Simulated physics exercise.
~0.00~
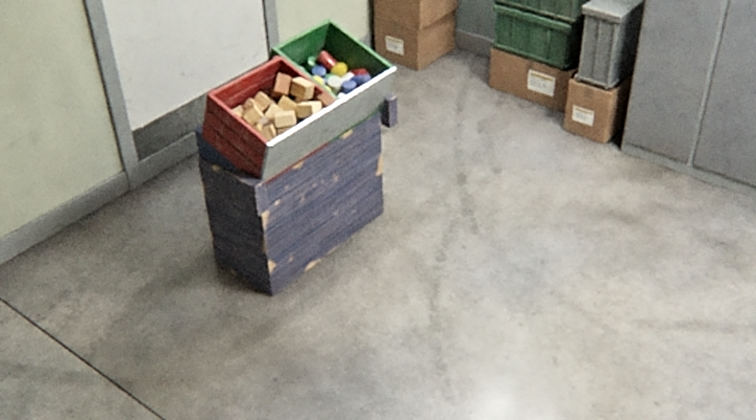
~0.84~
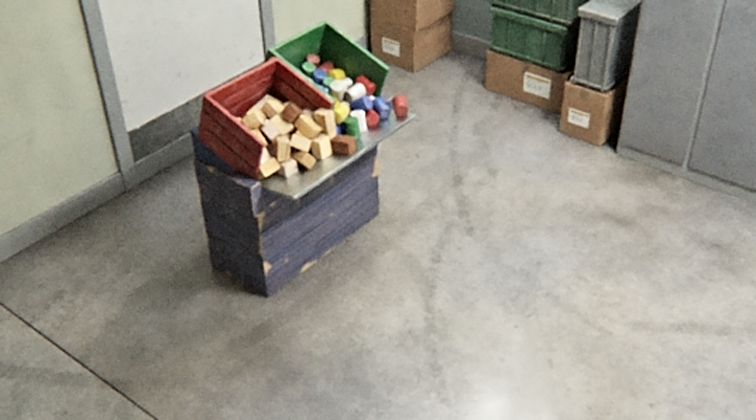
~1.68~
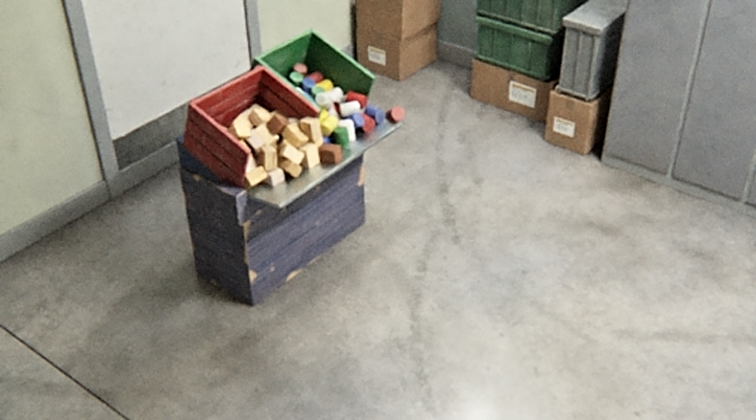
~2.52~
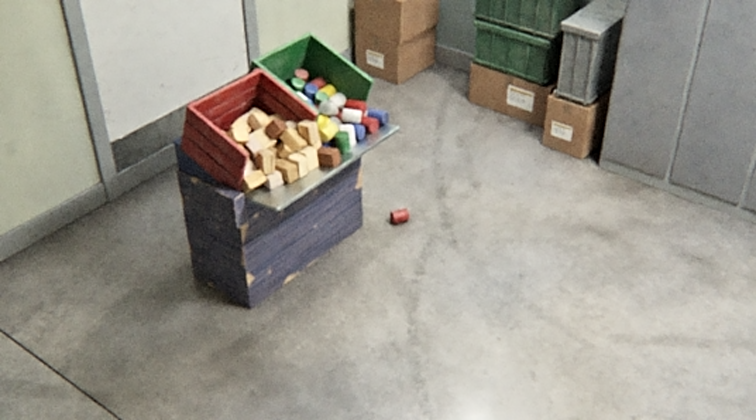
In a storeroom with a concrete floor, the front flap of a stand holding a green bin and a red bin dropped open, and jars and wooden blocks slid forward onto it before a single red jar fell to the floor and the rest stayed put.
